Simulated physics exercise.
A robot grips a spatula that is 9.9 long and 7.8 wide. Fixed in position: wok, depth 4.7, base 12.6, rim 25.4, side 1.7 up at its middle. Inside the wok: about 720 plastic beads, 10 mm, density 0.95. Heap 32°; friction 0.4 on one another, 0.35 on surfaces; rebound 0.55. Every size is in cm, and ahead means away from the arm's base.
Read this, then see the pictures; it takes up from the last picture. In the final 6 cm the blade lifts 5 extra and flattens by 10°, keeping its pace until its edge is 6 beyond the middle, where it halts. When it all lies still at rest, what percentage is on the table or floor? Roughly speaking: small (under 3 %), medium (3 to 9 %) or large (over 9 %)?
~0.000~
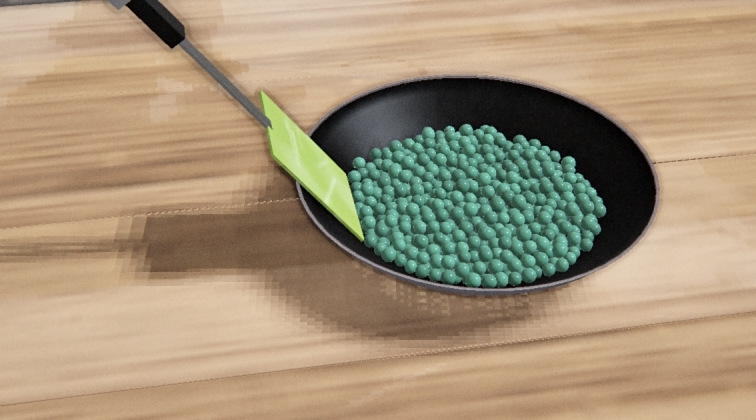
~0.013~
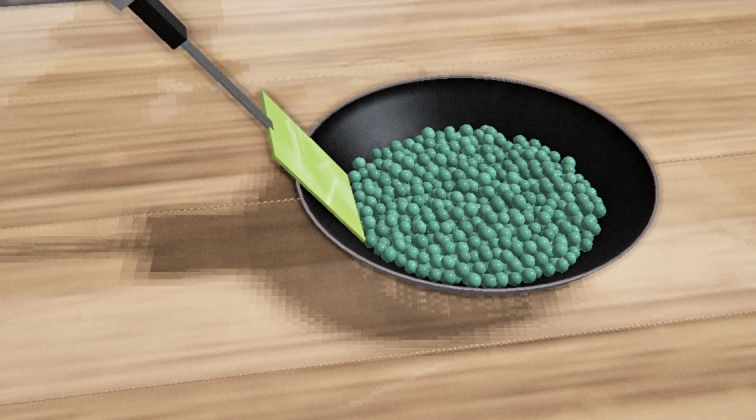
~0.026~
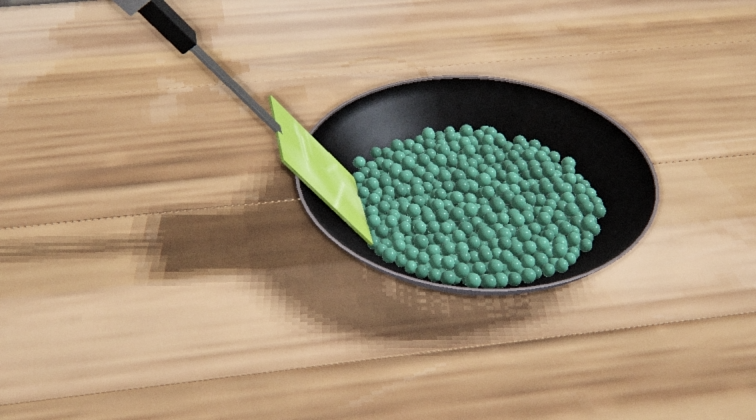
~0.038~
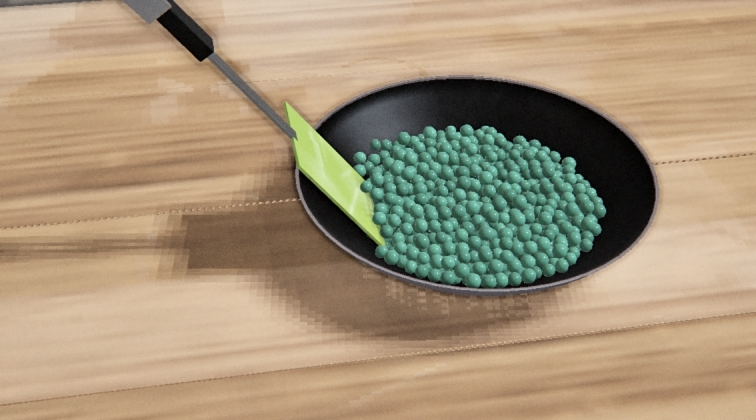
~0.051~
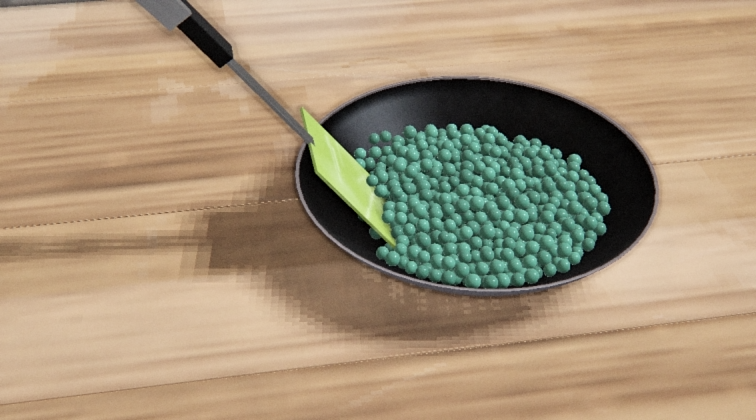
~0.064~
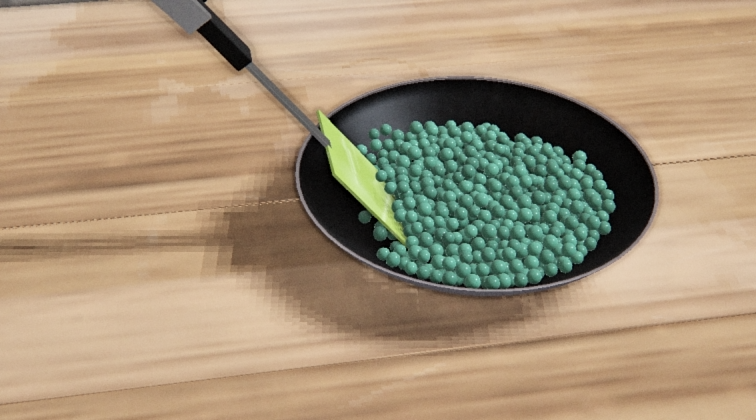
Roughly, large, over 9 %.
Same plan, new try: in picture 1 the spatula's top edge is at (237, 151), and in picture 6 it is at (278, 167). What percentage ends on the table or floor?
It works out to about 5 %, more or less.
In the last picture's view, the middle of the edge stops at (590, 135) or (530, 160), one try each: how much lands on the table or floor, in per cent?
Respectively about 25 and 5 percent end on the table or floor.
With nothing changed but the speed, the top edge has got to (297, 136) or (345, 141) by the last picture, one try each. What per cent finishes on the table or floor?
I'd estimate some 0 and 15 in a hundred.
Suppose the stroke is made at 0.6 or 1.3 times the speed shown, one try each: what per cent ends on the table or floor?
The two tries give about 5 and 15 in a hundred.
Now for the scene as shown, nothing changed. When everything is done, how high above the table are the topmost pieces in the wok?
Height at rest: Roughly 5.5 cm.
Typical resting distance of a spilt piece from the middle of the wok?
Roughly 36 centimetres.
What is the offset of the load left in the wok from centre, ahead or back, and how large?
About 3.5 cm ahead.
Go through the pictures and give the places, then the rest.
Spatula top edge at (266, 122), sloping 53°; upper third of the load around (477, 197), from x 355 to 600, top at y 130; 720 in the wok, in the first frame.
Spatula top edge at (267, 123), sloping 53°; upper third of the load around (477, 197), from x 355 to 600, top at y 130, in the second frame.
Spatula top edge at (276, 127), sloping 53°; upper third of the load around (476, 196), from x 360 to 600, top at y 130, in the third frame.
Spatula top edge at (291, 133), sloping 53°; upper third of the load around (474, 194), from x 360 to 600, top at y 130, in the fourth frame.
Spatula top edge at (308, 139), sloping 53°; upper third of the load around (480, 192), from x 360 to 605, top at y 130, in the fifth frame.
Spatula top edge at (325, 141), sloping 53°; upper third of the load around (483, 188), from x 360 to 610, top at y 125; 720 in the wok, in the sixth frame.
After 0.10 s, sloping 53°, highest piece 6 above the table; 720 in the wok.
After 0.15 s, sloping 49°, highest piece 7 above the table; 719 in the wok, 1 on the blade or in flight.
After 0.37 s, sloping 43°, highest piece 6 above the table; 633 in the wok, 84 on the table or floor, 3 on the blade or in flight.
After 1.42 s, sloping 43°, highest piece 5 above the table; 633 in the wok, 87 on the table or floor.
At rest, 633 in the wok, 87 on the table or floor. That is 12 % on the table or floor.
